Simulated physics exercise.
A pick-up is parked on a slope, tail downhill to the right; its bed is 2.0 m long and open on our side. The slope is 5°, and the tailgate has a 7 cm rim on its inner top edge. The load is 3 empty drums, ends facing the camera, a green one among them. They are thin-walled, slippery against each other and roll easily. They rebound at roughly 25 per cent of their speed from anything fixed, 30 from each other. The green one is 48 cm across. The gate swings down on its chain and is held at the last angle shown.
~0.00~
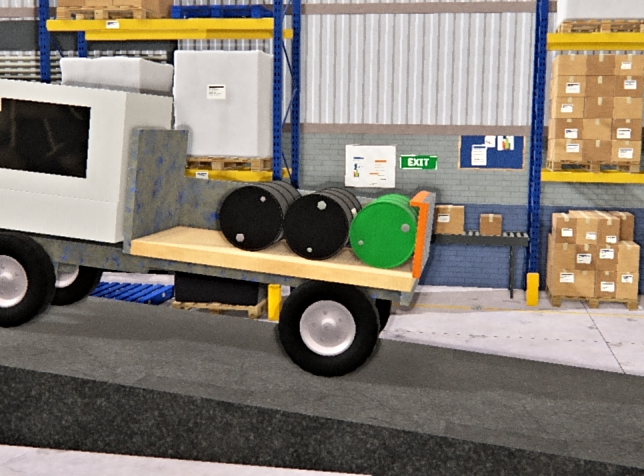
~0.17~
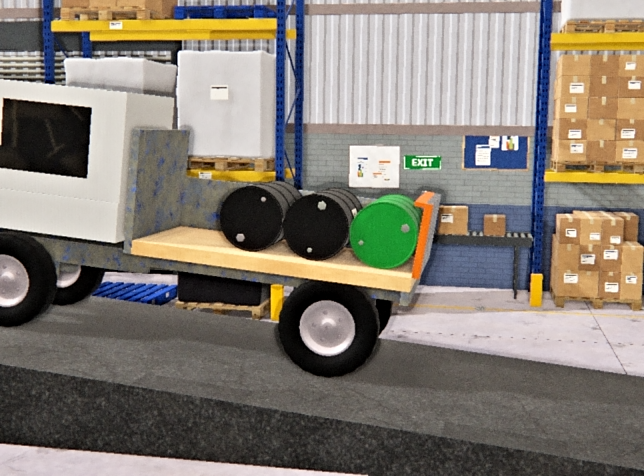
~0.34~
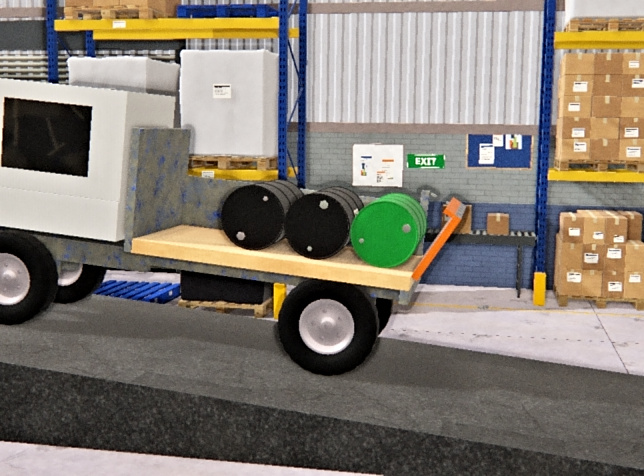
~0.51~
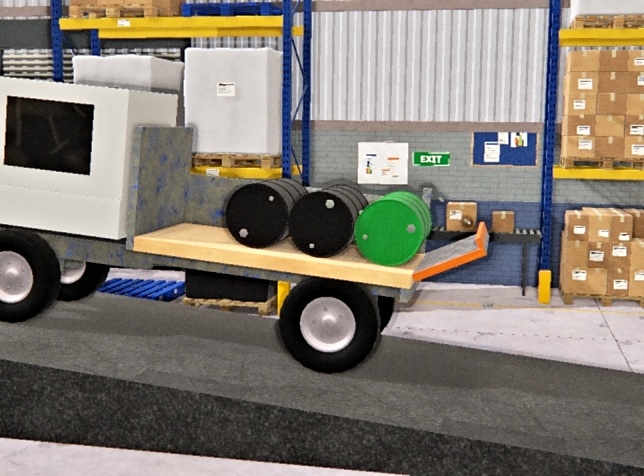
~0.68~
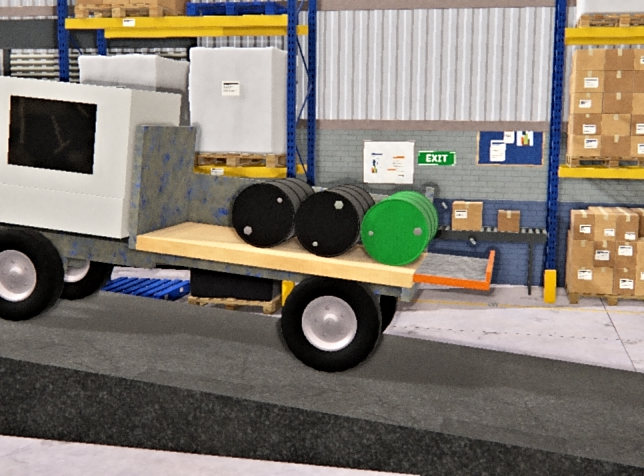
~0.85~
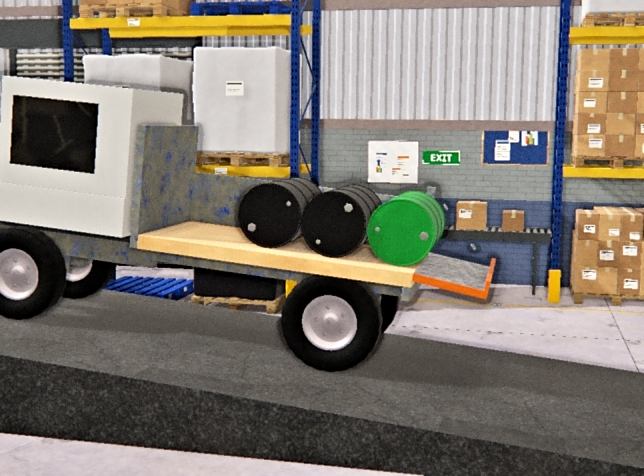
A pick-up with a white cab stands on a dark slope in a warehouse, seen from the side, its tail downhill to the right. Two black drums and a green one lie in a row on its pale wooden bed, before racks of boxes. The orange-edged tailgate swings down past level, the drums roll slightly right, and the background shifts slightly right as the camera moves.
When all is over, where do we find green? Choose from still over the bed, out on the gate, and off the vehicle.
Green is left off the vehicle.
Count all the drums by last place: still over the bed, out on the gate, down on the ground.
0, 0 and 3.
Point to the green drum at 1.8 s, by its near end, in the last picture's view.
Around (473, 245).
By 1.3 s, green is on the gate, 5 cm past the hinge, rolling right; 0 of 3 are out.
By 1.8 s, green is on the gate, 35 cm past the hinge, rolling right; 0 of 3 are out.
By 2.4 s, green is dropping off the gate; 1 of 3 is out.
Finally (6.2 s), green is out on the ground; 3 of 3 are out.
